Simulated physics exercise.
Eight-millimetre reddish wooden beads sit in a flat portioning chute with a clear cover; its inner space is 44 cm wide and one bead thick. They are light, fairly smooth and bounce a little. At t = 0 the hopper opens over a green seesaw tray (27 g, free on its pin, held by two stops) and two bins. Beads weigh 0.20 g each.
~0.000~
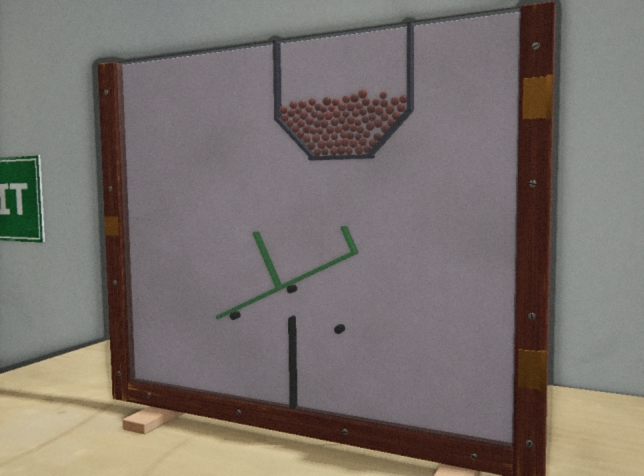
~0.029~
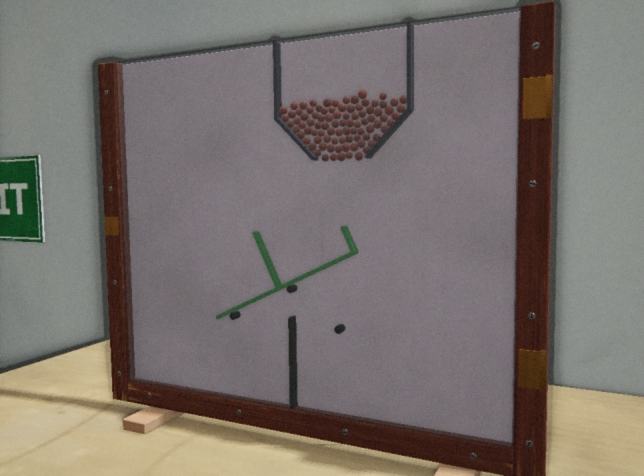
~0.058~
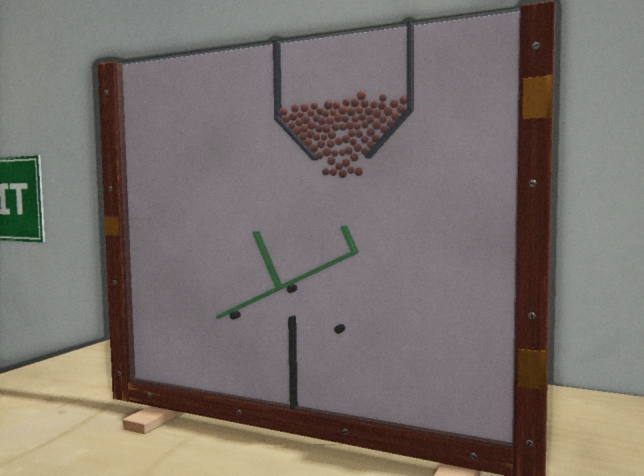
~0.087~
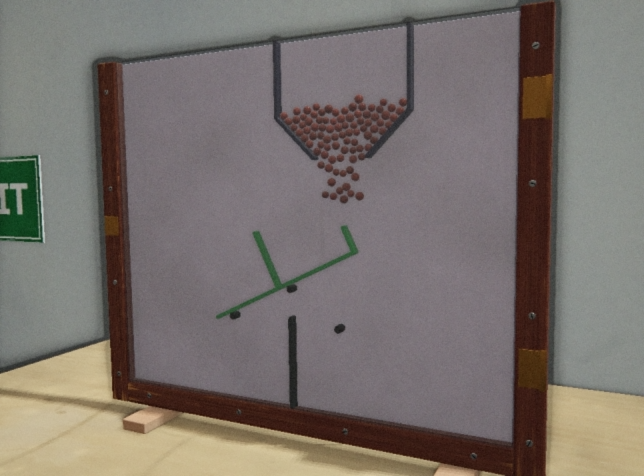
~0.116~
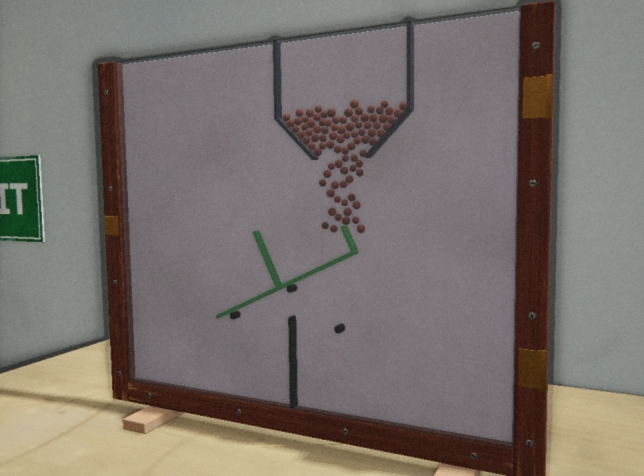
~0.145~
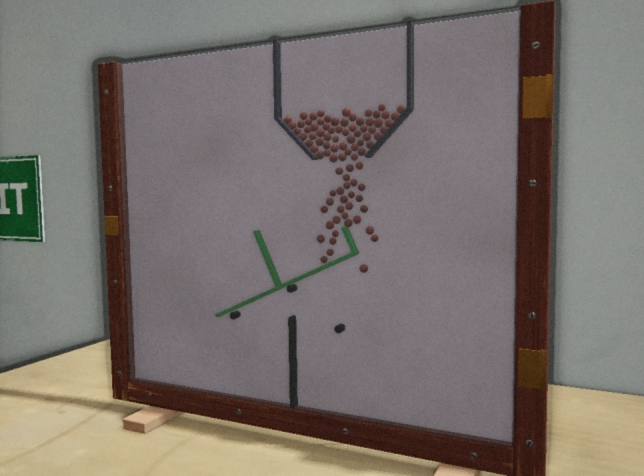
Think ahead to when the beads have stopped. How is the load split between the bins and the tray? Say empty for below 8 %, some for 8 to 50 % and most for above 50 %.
Right bin most, left bin empty, tray some.
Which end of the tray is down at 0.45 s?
The right end.
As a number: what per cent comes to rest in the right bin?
About 55 per cent.
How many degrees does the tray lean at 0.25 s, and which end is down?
Some 15° with the left end low.
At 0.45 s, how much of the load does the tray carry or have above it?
Roughly 65 per cent.
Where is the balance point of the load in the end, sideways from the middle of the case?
Some 10 cm right of it.
After 0.25 s 70 % have left the hopper; tray left end down 16°; on or over it 50 %, past it to the left 0 %, to the right 20 %.
After 0.45 s 100 % have left the hopper; tray right end down 35°; on or over it 65 %, past it to the left 0 %, to the right 35 %.
In the end, by 1.7 s, right bin 55 %, left bin 0 %, tray 45 %; tray right end down 35°.
